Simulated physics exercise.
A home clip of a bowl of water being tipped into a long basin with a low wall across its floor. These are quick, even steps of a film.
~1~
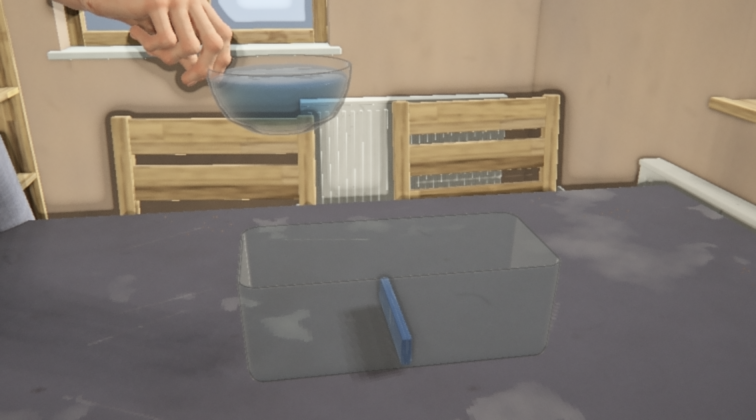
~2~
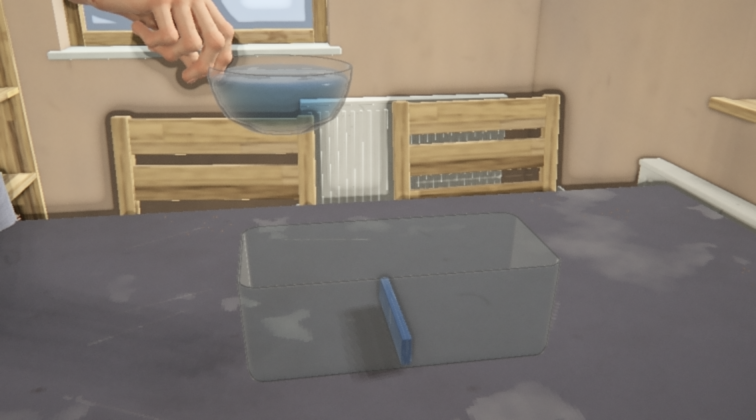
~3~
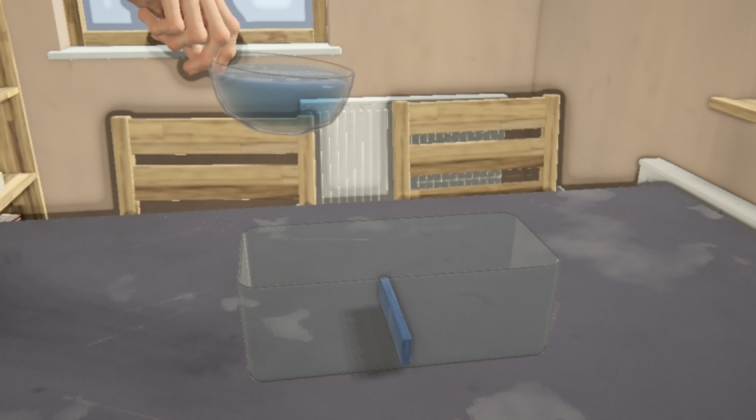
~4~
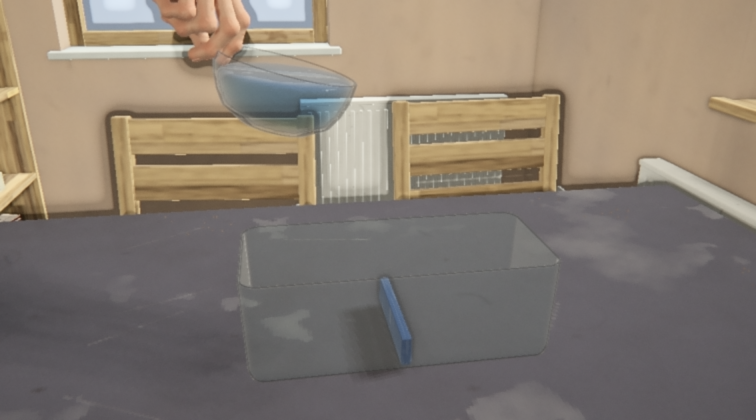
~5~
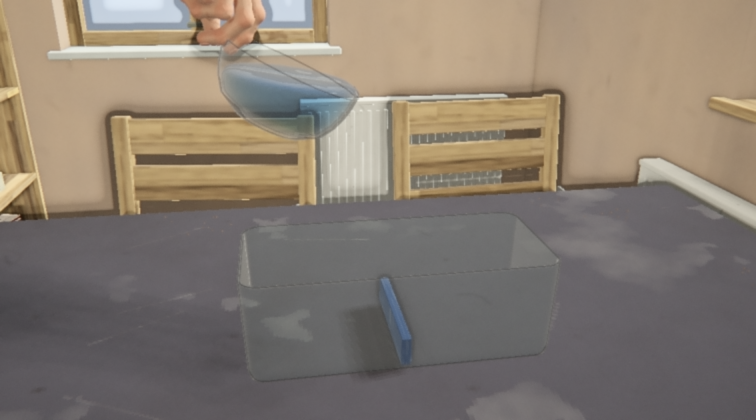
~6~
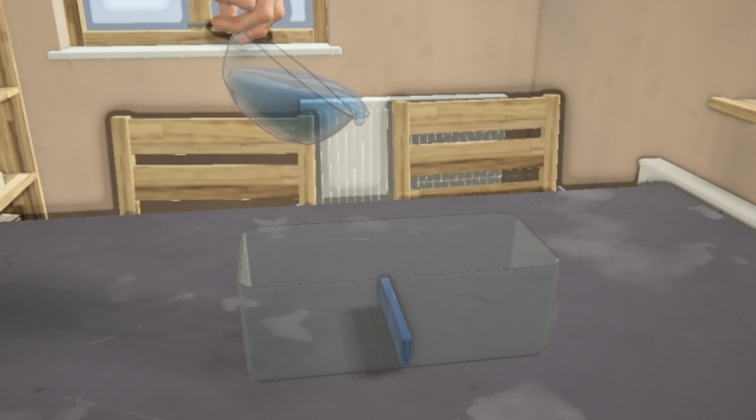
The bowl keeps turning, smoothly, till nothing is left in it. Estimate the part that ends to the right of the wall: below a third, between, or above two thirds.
It comes to from a third to two thirds.
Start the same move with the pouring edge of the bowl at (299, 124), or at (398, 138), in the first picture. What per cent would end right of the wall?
Near 20 % and 75 %.
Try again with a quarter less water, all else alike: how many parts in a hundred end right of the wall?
Close to 45 per cent.
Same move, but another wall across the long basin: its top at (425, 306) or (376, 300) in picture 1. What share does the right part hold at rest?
About 20 and 70 per cent.
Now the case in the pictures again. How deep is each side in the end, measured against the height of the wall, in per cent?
Left about 30, right about 40.
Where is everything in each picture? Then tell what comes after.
In the first frame, it leans 0°; its right rim is at (350, 65); the water meets the walls at (211, 75) and (347, 72); the long basin's rim runs from (241, 257) to (537, 237); the wall's top is at (394, 307).
In the second frame, it leans 2°; its right rim is at (351, 67); the water meets the walls at (212, 74) and (348, 74).
In the third frame, it leans 7°; its right rim is at (353, 74); the water meets the walls at (214, 70) and (349, 77).
In the fourth frame, it leans 16°; its right rim is at (355, 85); the water meets the walls at (217, 68) and (353, 80).
In the fifth frame, it leans 27°; its right rim is at (355, 99); the water meets the walls at (221, 68) and (354, 91); 3 per cent is over the edge.
In the sixth frame, it leans 40°; its right rim is at (352, 115); the water meets the walls at (227, 72) and (334, 89); 10 per cent is over the edge.
A moment on, the bowl is tipped right over and 3 per cent is still to pour, 10 is left of the wall and 40 right of it.
Next, the bowl is tipped right over and 0 per cent is still to pour, 41 is left of the wall and 55 right of it.
Then the bowl is tipped right over and 0 per cent is still to pour, 43 is left of the wall and 53 right of it.
Later the bowl is tipped right over and 0 per cent is still to pour, 44 is left of the wall and 53 right of it.
At rest 44 per cent lies left of the wall, 53 right of it and 3 outside.
